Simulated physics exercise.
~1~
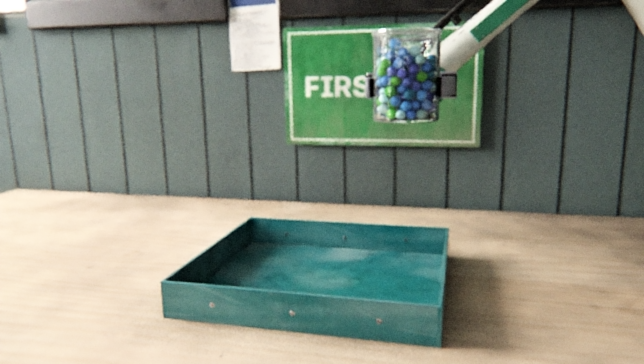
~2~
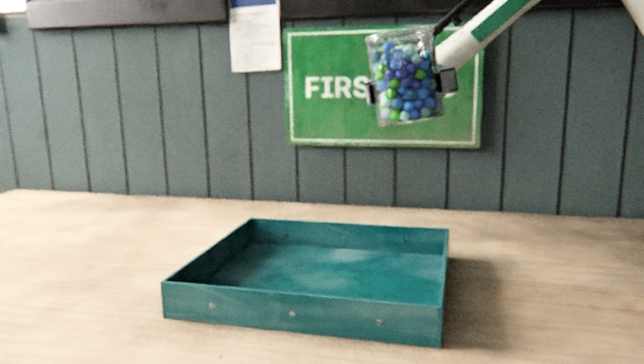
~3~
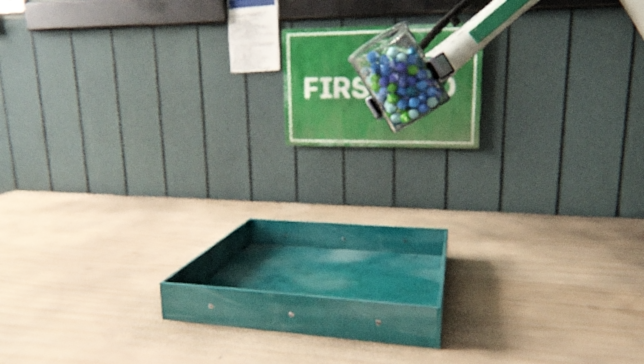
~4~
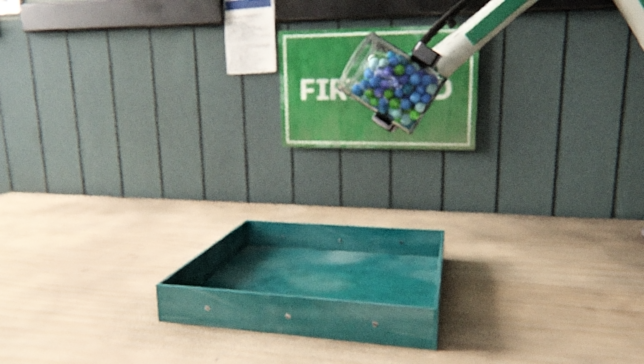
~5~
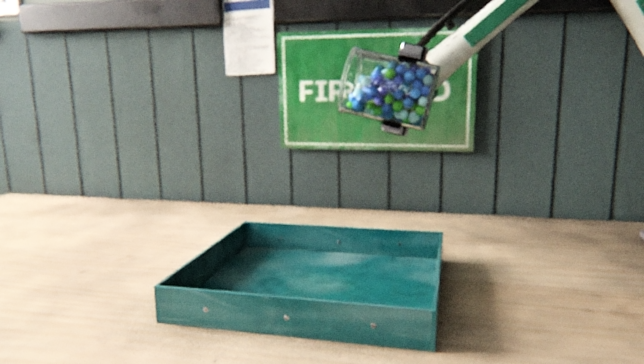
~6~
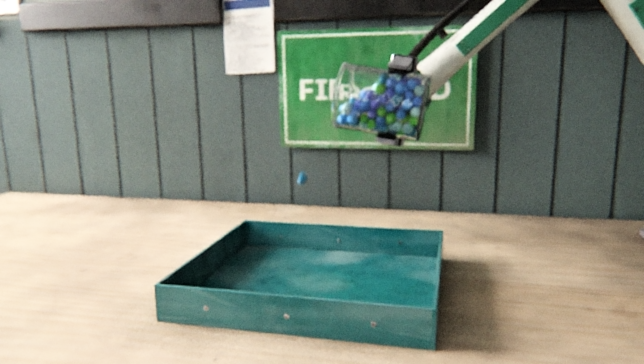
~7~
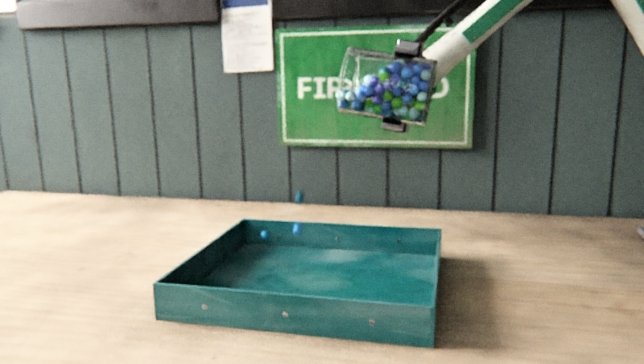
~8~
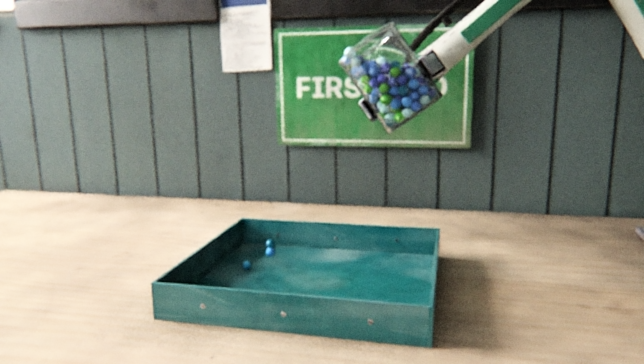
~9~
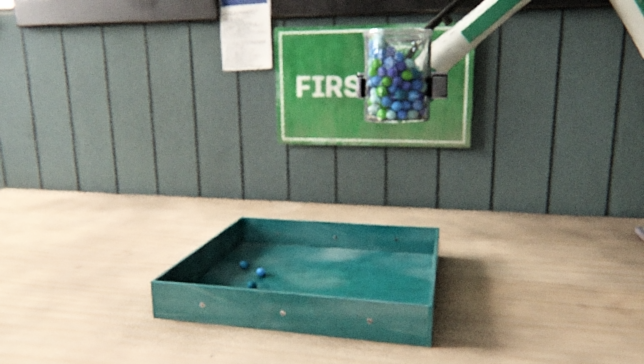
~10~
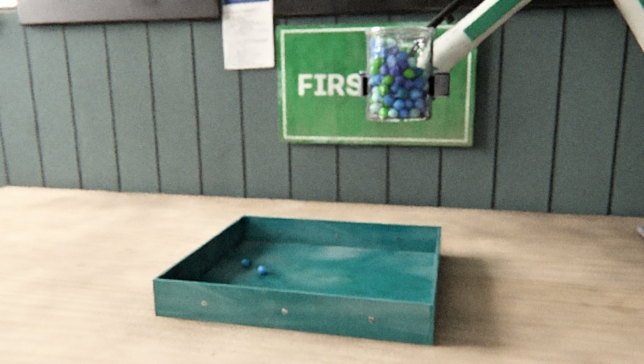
The clip opens on a robot arm holding a clear tumbler full of round blue, green and purple sweets above a shallow teal tray on a pale wooden table, with a green sign on the panelled wall behind. The arm tips the tumbler to the left, and the sweets slide towards its rim. Once it lies almost on its side, a few blue sweets drop out and fall into the tray. The arm then swings the tumbler back upright. At the end it hangs still, nearly full, with three blue sweets resting near the tray's left side.
